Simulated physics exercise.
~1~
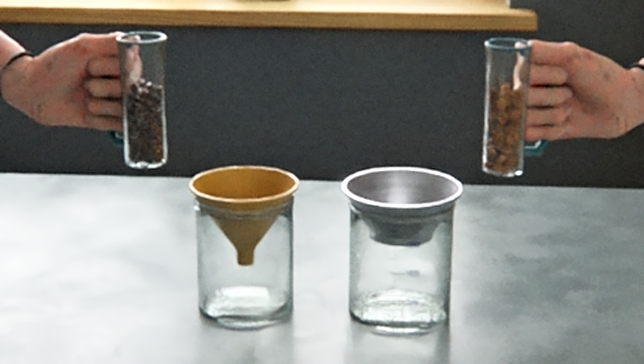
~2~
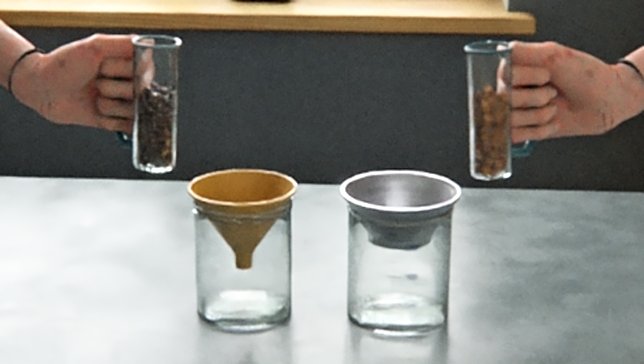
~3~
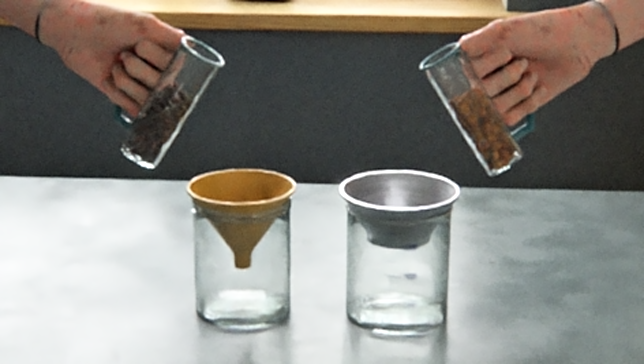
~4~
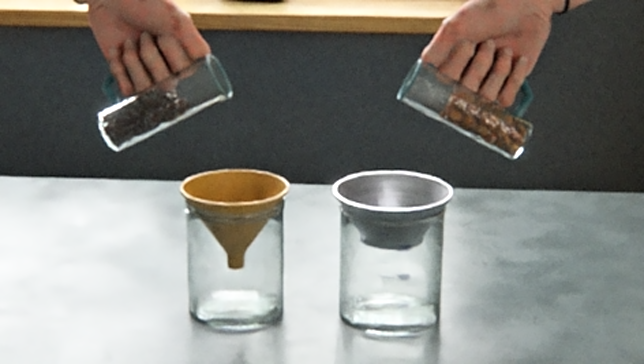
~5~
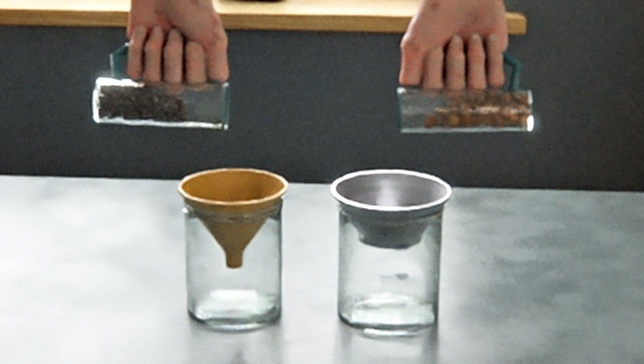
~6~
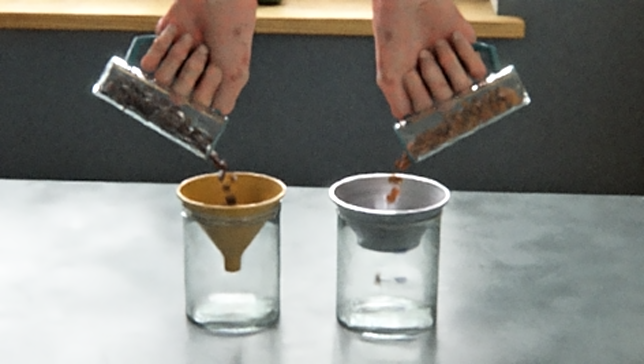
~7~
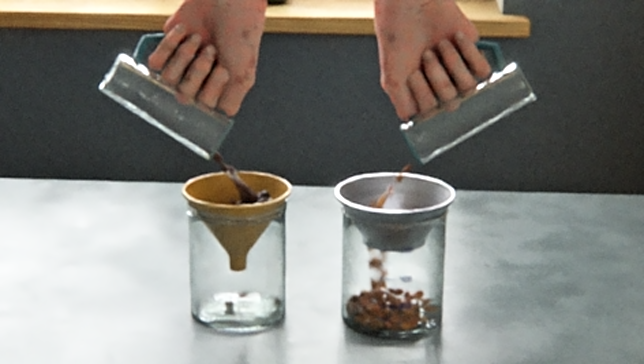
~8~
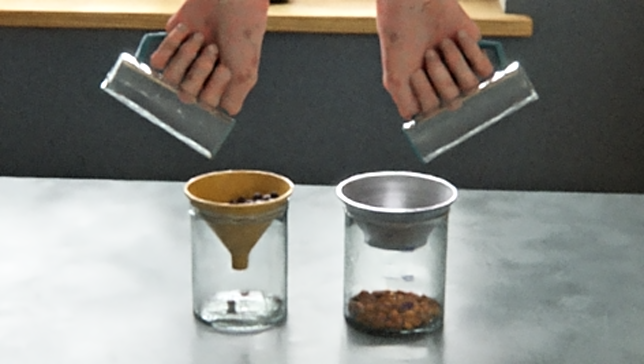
On a grey tabletop, two hands tip glass cups of small dark and brown pieces into funnels set on two glass jars until both cups are empty; the left yellowish funnel stays clogged with nearly all its pieces, while the right grey one empties into its jar.
